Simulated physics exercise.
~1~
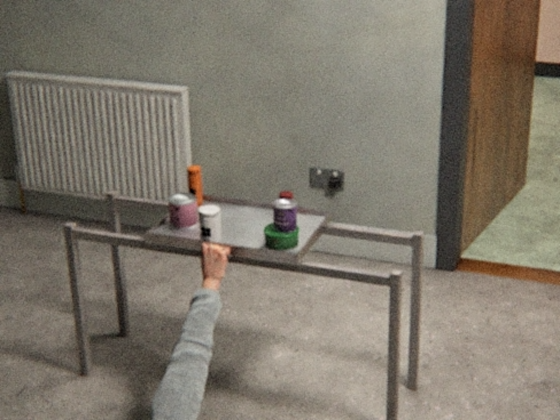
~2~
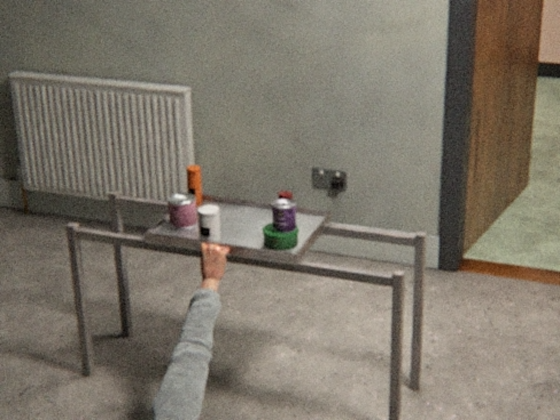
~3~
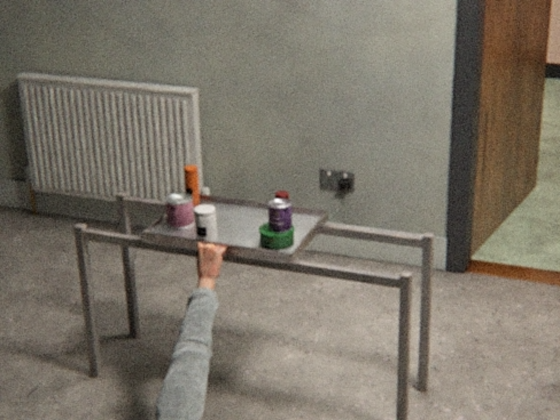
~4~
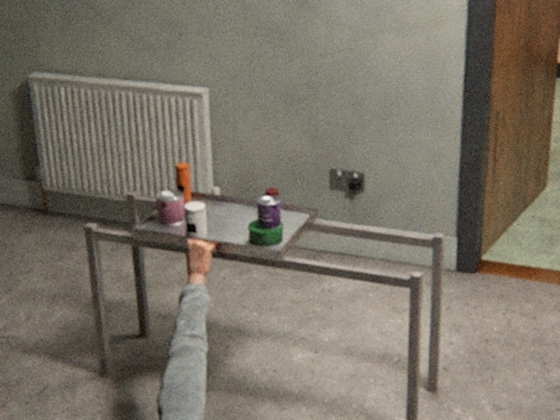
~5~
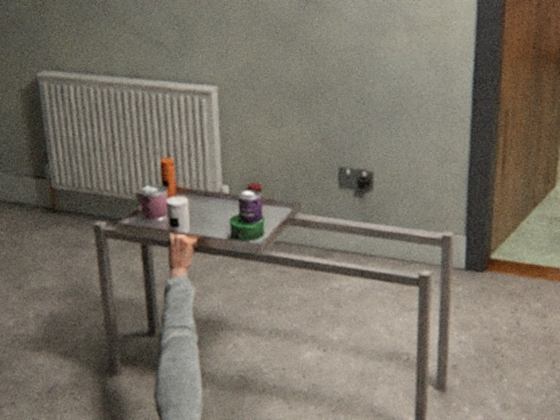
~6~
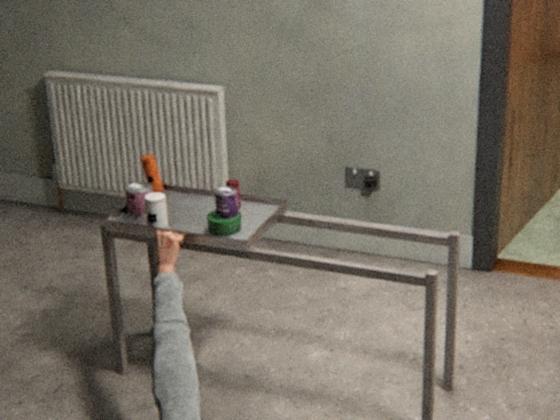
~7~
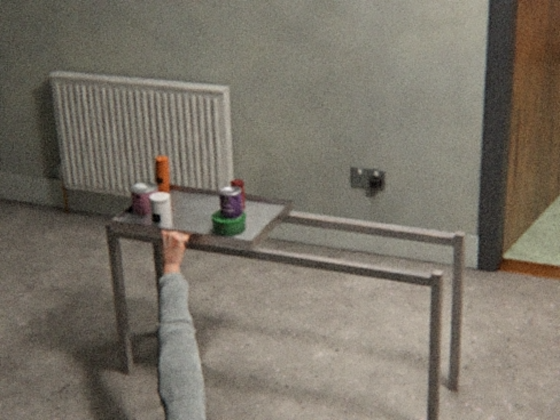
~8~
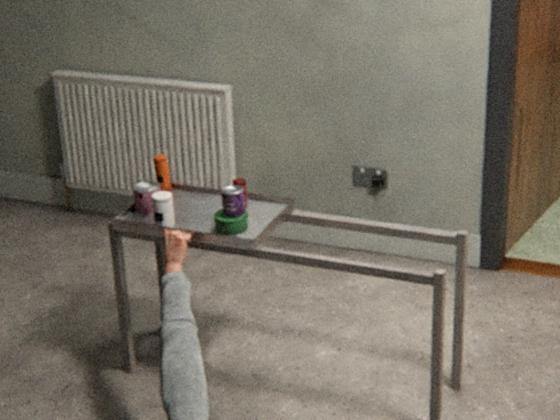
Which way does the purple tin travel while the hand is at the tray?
It moves to the left, riding along on the tray.
